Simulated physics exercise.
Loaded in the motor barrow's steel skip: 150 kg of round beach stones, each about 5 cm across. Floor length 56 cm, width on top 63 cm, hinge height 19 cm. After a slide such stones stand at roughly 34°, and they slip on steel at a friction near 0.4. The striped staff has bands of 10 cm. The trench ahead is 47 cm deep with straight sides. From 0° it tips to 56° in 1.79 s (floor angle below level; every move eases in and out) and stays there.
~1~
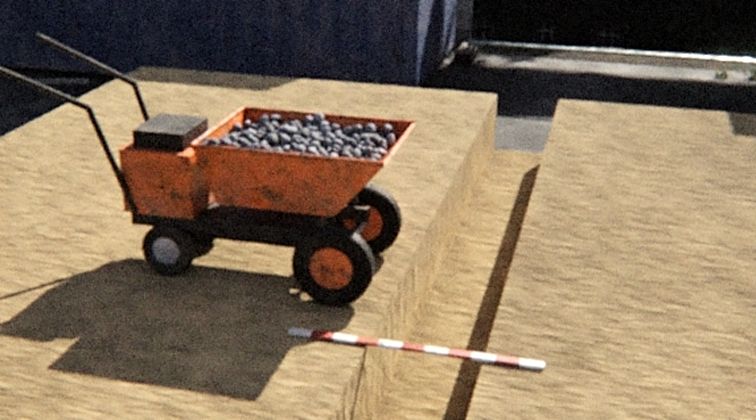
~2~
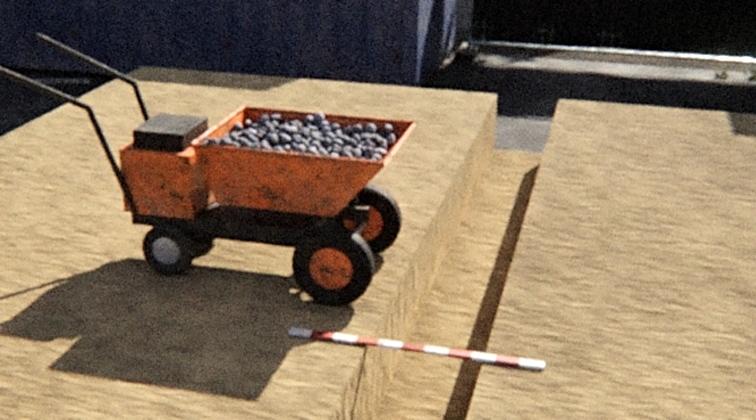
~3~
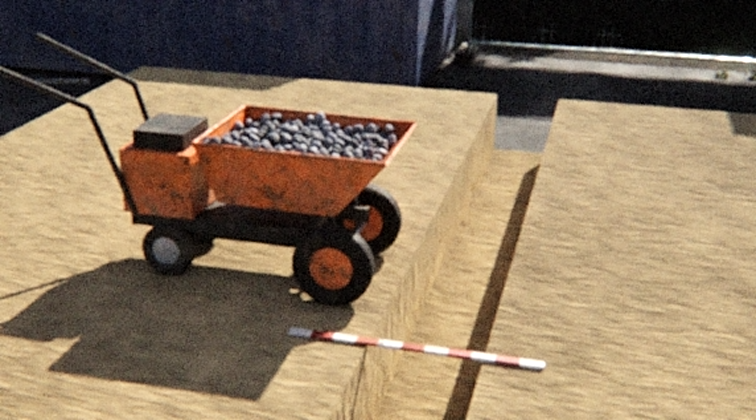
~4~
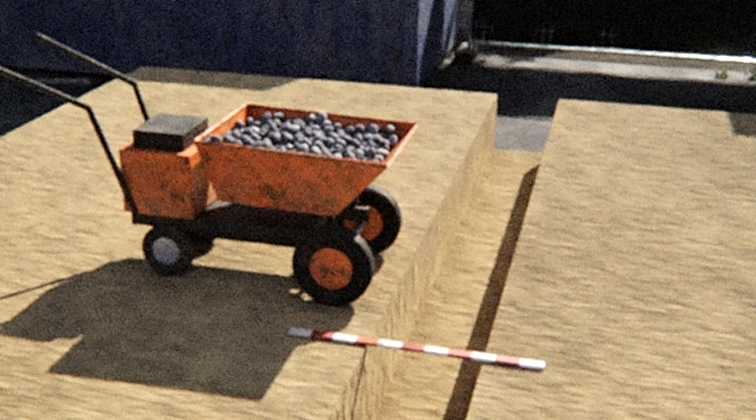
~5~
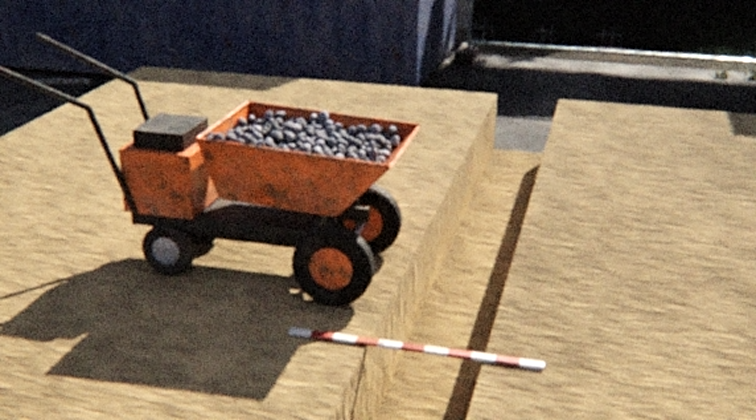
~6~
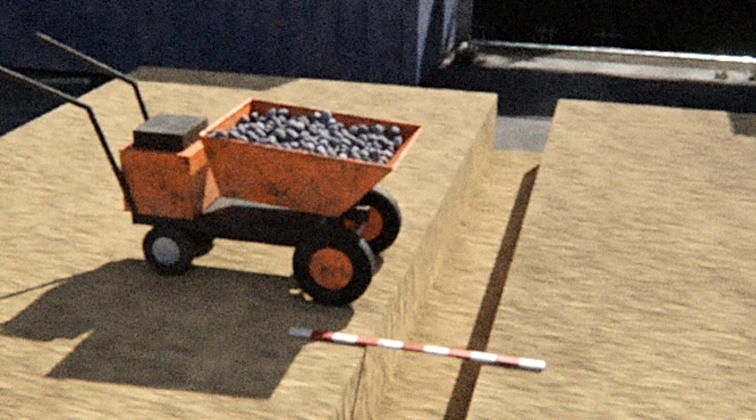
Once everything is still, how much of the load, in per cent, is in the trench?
About 54 per cent.
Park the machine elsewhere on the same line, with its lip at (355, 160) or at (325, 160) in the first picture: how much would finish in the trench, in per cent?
About 75 and 80 per cent.
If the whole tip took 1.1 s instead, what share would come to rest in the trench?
Then about 45 per cent.
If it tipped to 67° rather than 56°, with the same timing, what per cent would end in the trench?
In that case some 55 per cent.
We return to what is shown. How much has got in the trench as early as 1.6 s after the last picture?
About 15 per cent by then.
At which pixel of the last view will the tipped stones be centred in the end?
Around (482, 363).
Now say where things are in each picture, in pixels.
In the first picture, the skip is at 0°, its lip at (384, 164); the top of the load is at (306, 128).
The second picture shows lip at (385, 164), floor tilted 0°, highest stones at (306, 128).
In the third picture, the skip is at 1°, its lip at (386, 165); the top of the load is at (293, 127).
The fourth picture shows lip at (387, 166), floor tilted 2°, highest stones at (295, 126).
The fifth picture shows lip at (390, 167), floor tilted 3°, highest stones at (297, 125).
The sixth picture shows lip at (393, 169), floor tilted 4°, highest stones at (291, 122).
Then, 1.0 s after the last picture the floor is at 47°, 100 % in the skip; the foremost stones are at (461, 223).
Then, 1.6 s after the last picture the floor is at 56°, 72 % in the skip, 15 % in the trench, 13 % past the trench; the foremost stones are at (561, 312).
Then, 1.9 s after the last picture the floor is at 56°, 49 % in the skip, 25 % in the trench, 26 % past the trench; the foremost stones are at (628, 307).
Then, 3.9 s after the last picture the floor is at 56°, 18 % in the skip, 54 % in the trench, 28 % past the trench; the foremost stones are at (679, 322).
